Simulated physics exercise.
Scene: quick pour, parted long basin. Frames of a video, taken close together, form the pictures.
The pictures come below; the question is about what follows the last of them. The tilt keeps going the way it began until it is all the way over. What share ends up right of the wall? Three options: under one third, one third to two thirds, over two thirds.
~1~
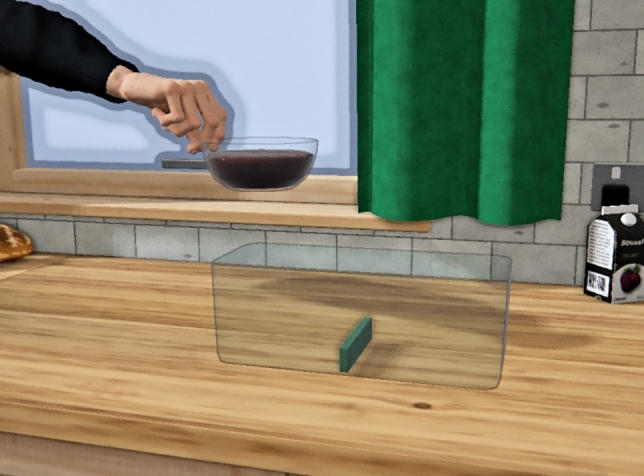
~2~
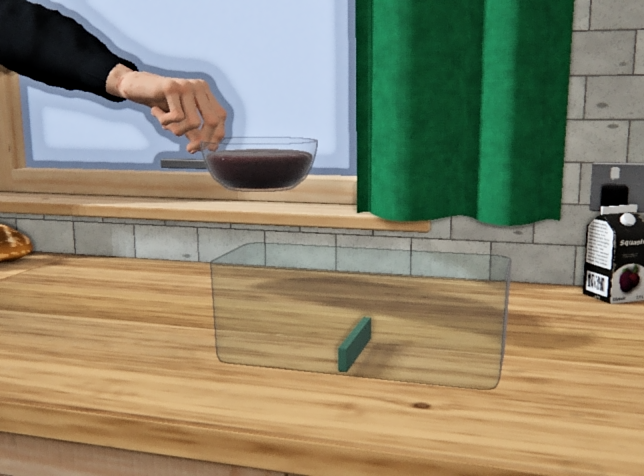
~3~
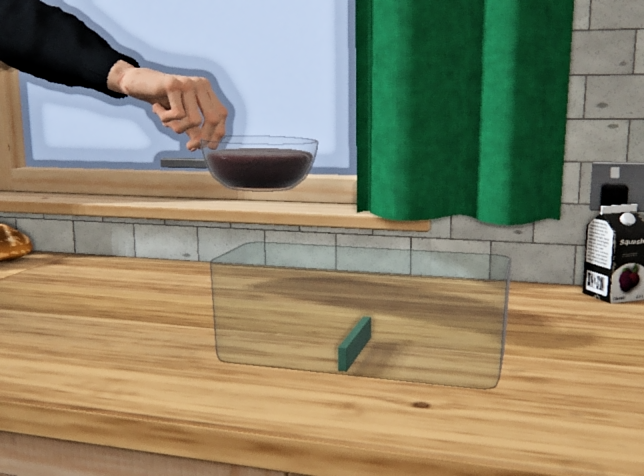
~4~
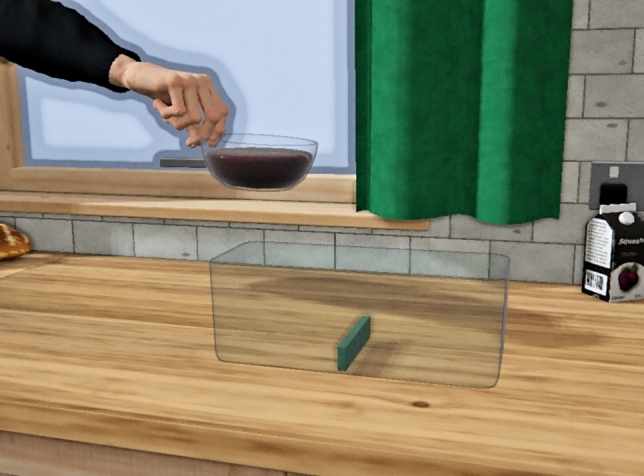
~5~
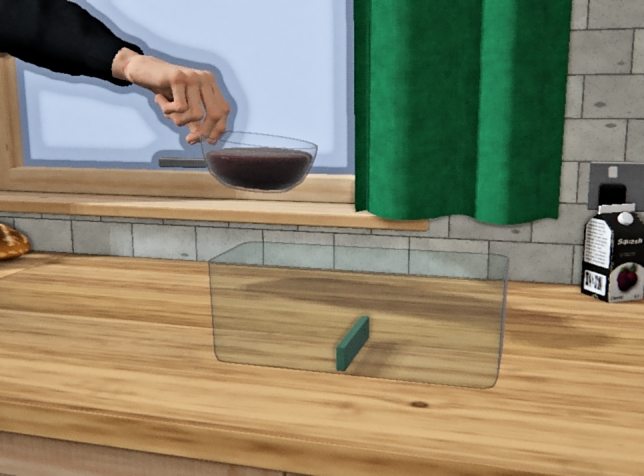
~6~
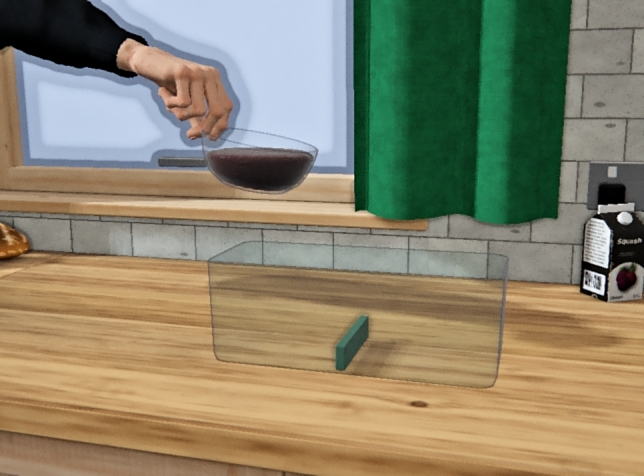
Answer: One third to two thirds.
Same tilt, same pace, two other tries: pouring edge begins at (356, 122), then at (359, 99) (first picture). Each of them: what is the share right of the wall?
The first start yields 90 per cent, the second 90 per cent.
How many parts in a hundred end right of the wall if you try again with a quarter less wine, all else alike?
Roughly 45 in a hundred.
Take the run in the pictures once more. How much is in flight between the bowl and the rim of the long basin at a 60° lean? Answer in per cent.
About 30 %.
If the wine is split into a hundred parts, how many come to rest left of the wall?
I'd say close to 40 per cent.
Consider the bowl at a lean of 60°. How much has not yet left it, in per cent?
About 50 per cent.
A moment on, the bowl is tipped part way and 48 per cent is still to pour, 6 is left of the wall and 13 right of it.
Next, the bowl is tipped on its side and 4 per cent is still to pour, 32 is left of the wall and 58 right of it.
Then the bowl is tipped on its side and 0 per cent is still to pour, 41 is left of the wall and 59 right of it.
Later the bowl is tipped on its side and 0 per cent is still to pour, 41 is left of the wall and 59 right of it.
In the end 41 per cent lies left of the wall, 59 right of it and 0 outside.
